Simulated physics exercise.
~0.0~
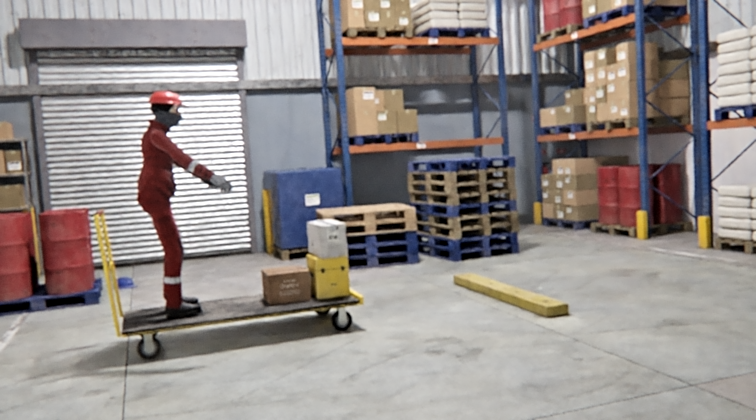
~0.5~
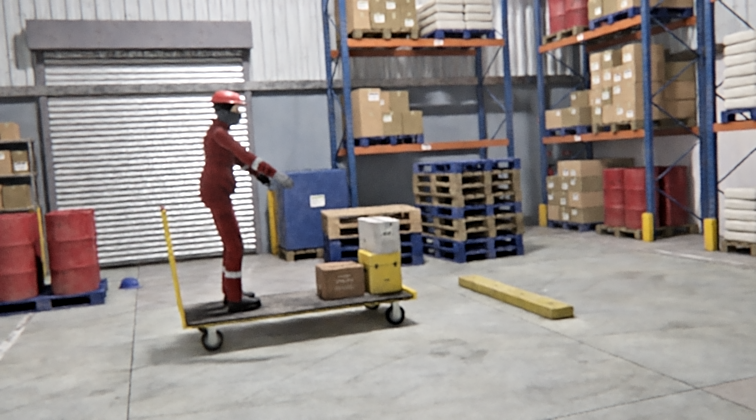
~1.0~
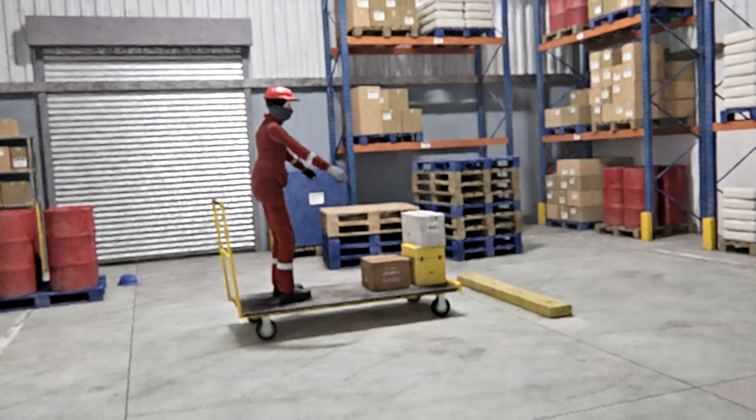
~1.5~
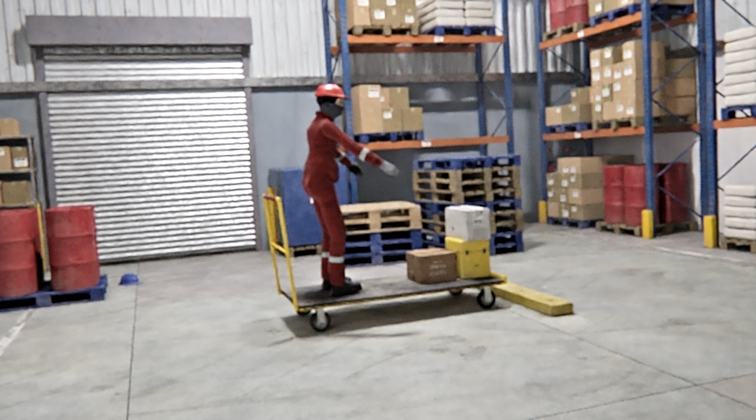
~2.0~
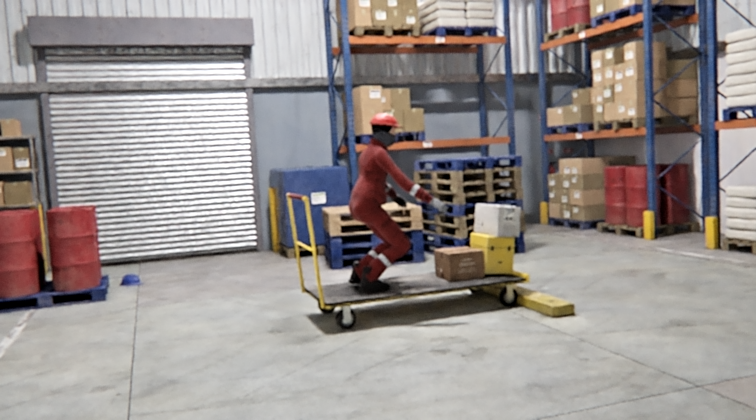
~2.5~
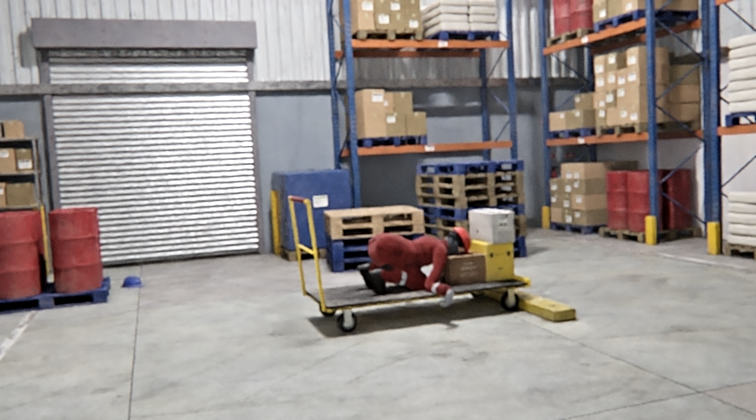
In a warehouse with a shuttered door and tall blue and orange racks, seen from the side by a slightly swaying camera, a figure in red overalls and a red helmet stands on a flat yellow-handled trolley. Ahead of the figure sit a brown carton and a yellow box with a white parcel on top. The trolley rolls right towards a low yellow kerb on the floor. It stops against the kerb as the figure bends at the knees and pitches forward, arms reaching out. The figure ends slumped low on the deck against the brown carton, with all the boxes still aboard.
